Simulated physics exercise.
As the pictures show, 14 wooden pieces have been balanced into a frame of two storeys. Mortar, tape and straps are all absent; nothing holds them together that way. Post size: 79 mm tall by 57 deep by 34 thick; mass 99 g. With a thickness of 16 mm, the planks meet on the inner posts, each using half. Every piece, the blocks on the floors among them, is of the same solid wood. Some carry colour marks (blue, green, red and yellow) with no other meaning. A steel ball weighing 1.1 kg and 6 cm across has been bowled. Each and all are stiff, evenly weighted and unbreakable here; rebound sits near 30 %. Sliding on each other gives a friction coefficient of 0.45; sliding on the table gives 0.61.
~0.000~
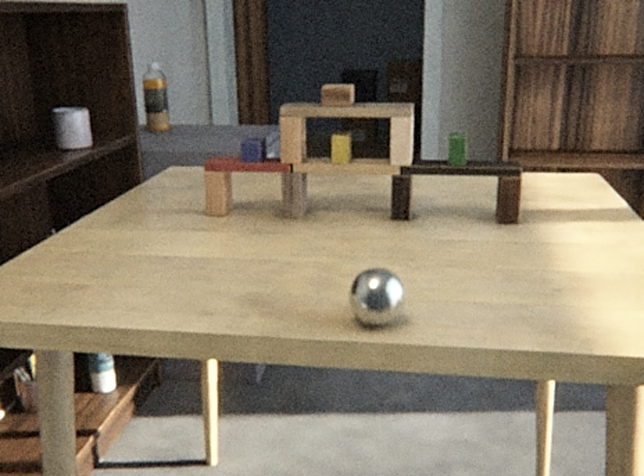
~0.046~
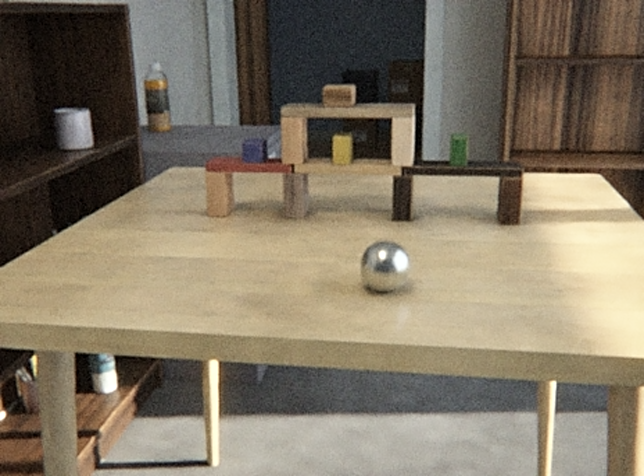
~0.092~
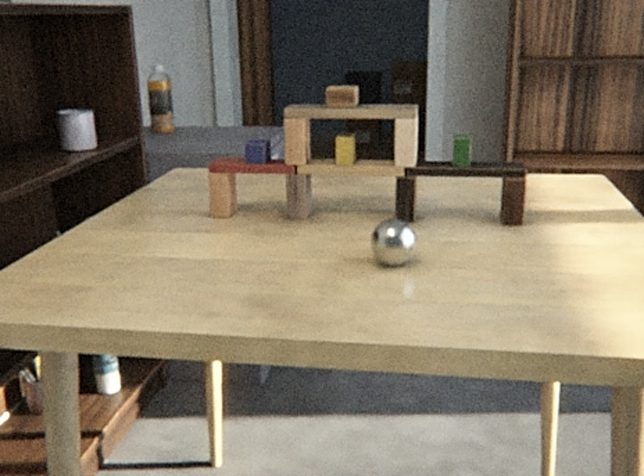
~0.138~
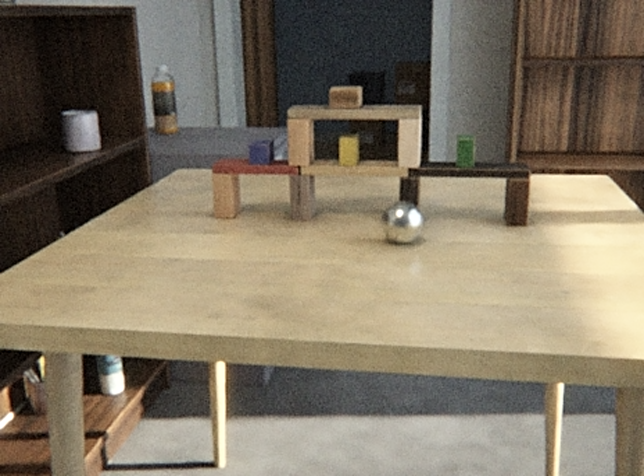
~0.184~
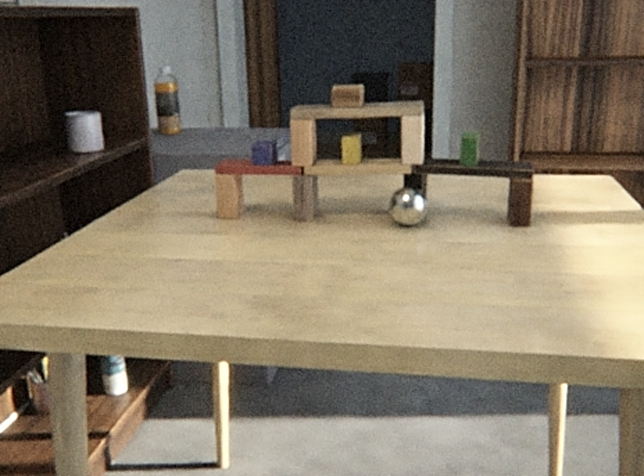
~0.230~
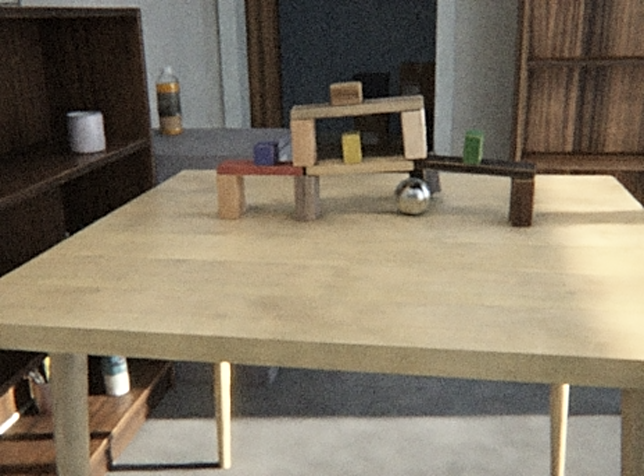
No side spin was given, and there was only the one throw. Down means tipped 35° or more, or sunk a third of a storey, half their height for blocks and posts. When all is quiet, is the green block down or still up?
In the end it counts as down.
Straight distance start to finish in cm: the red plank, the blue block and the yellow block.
The red one ends around 0 cm from its start, the blue one around 0 cm and the yellow one around 10 cm.
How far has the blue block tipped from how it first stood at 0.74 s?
Some 0°.
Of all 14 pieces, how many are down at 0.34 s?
Count at that instant: 7.
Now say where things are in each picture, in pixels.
In the first picture (we follow the side turned to the camera; the camera pans a little), ball (377, 296) 38 cm from contact, 2.2 m/s; green block (457, 152); red plank (246, 168); yellow block (340, 150); no piece has moved.
Ball (385, 266) 28 cm from contact, 2.2 m/s; green block (459, 152), in the second picture.
Ball (393, 242) 17 cm from contact, 2.2 m/s; green block (462, 153), in the third picture.
Ball (401, 222) 7 cm from contact, 2.2 m/s; green block (465, 153), in the fourth picture.
Ball (408, 206) after contact, 1.7 m/s; green block (469, 152) displaced 4 mm; steepest lean 3°, the post at (416, 168); 4 stirred so far, in the fifth picture.
Ball (412, 196) after contact, 1.6 m/s; green block (472, 150) tipped 4°; yellow block (351, 150) tipped 5°; blue block (263, 156); 8 stirred so far, in the sixth picture.
Around 0.34 s, ball still moving; 7 of the 14 pieces down; green block tipped 38°, 32 mm lower; yellow block tipped 29°, 31 mm lower.
Around 0.74 s, ball still moving; 9 of the 14 pieces down; green block on its side; yellow block on its side.
Finally (1.3 s), ball rolling away; 9 of the 14 pieces down; green block on its side; yellow block on its side; blue block displaced 6 mm. Seen by the last camera, middles, green block near (444, 190), yellow block near (393, 189).
